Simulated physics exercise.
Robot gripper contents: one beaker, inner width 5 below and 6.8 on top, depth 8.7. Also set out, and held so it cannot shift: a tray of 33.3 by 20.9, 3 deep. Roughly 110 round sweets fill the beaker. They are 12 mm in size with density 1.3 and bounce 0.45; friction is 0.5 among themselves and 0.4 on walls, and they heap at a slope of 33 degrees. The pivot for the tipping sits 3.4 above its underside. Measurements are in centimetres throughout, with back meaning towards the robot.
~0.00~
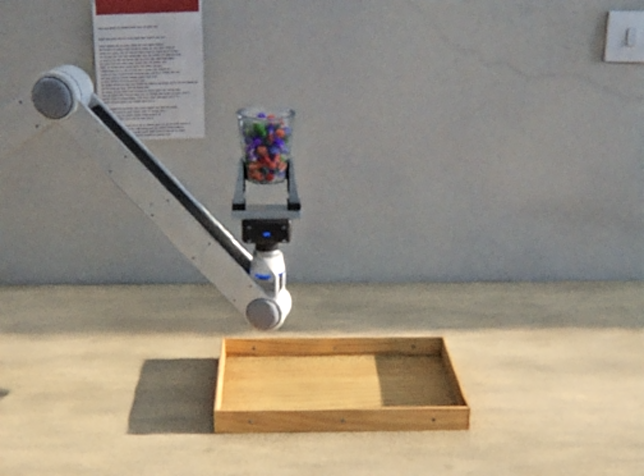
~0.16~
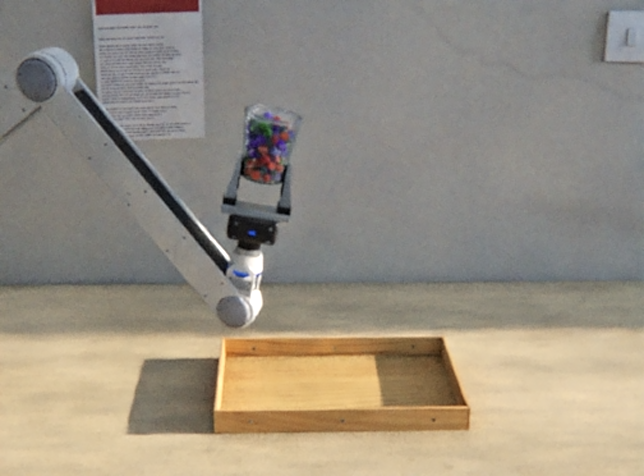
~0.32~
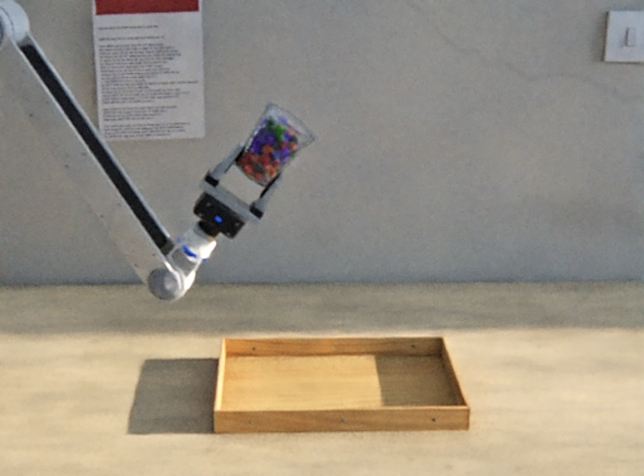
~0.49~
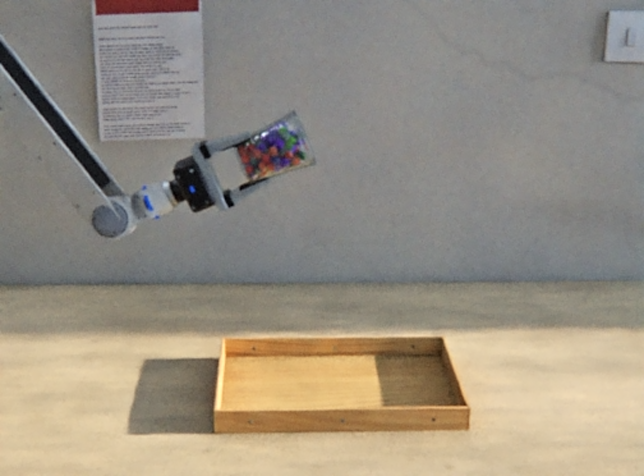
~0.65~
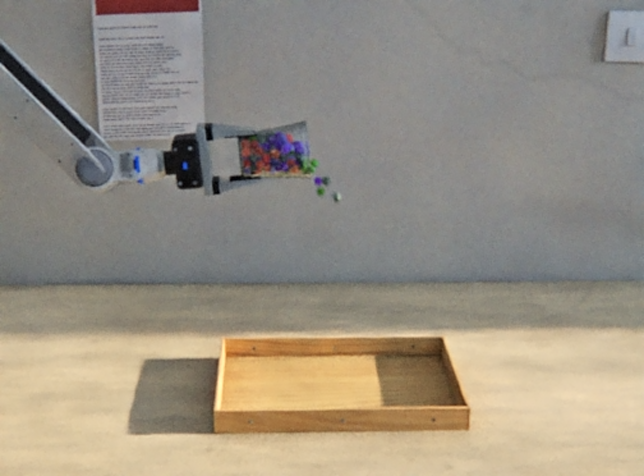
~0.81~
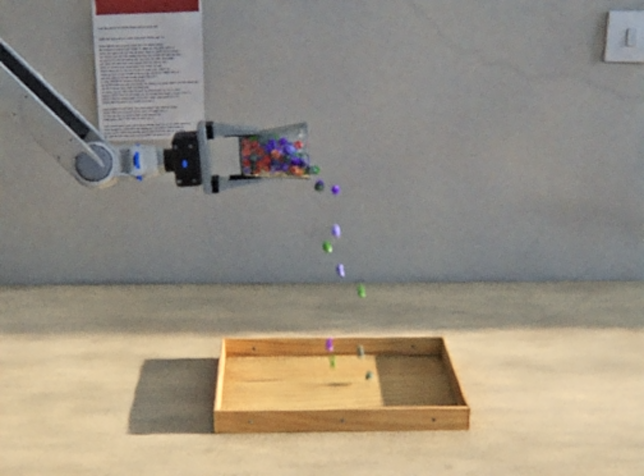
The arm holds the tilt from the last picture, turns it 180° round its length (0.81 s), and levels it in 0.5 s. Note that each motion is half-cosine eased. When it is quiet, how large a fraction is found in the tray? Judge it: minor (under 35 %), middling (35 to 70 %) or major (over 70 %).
Judged middling.
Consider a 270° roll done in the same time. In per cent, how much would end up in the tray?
Then roughly 50 per cent.
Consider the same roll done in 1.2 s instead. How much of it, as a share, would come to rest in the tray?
That would give near 50 in a hundred.
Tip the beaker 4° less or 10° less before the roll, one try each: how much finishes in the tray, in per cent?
I'd expect some 30 per cent, then some 20 per cent.
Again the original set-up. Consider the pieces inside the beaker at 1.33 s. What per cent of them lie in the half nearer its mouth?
About 45 %.
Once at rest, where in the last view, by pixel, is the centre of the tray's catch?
I'd mark it about (362, 386) in the last picture.
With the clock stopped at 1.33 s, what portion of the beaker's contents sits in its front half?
Looks like around 35 per cent is in the front half.
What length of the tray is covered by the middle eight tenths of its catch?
18 cm.
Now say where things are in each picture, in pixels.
In the first frame, beaker middle at (266, 147), upright; upper third of the load around (263, 130), from x 245 to 285, top at y 115; 111 in the beaker.
In the second frame, beaker middle at (267, 147), tipped 11°; upper third of the load around (268, 129), from x 250 to 290, top at y 115.
In the third frame, beaker middle at (271, 148), tipped 37°; upper third of the load around (278, 133), from x 245 to 295, top at y 120.
In the fourth frame, beaker middle at (273, 151), tipped 67°; upper third of the load around (279, 140), from x 245 to 300, top at y 125.
In the fifth frame, beaker middle at (273, 153), tipped 84°; upper third of the load around (271, 145), from x 245 to 335, top at y 135; 107 in the beaker, 4 in flight or on a rim.
In the sixth frame, beaker middle at (273, 153), tipped 86°; upper third of the load around (267, 146), from x 245 to 370, top at y 135; 100 in the beaker, 4 in the tray, 7 in flight or on a rim.
After 1.33 s, tipped 86°, highest piece 38 above the table; 78 in the beaker, 26 in the tray, 7 in flight or on a rim.
After 1.86 s, tipped 46°, highest piece 37 above the table; 60 in the beaker, 48 in the tray, 1 on the table or floor, 2 in flight or on a rim.
After 2.32 s, upright, highest piece 38 above the table; 60 in the beaker, 50 in the tray, 1 on the table or floor.
After 3.02 s, upright, highest piece 38 above the table; 60 in the beaker, 50 in the tray, 1 on the table or floor.
At rest, 60 in the beaker, 50 in the tray, 1 on the table or floor. That is 45 % in the tray.
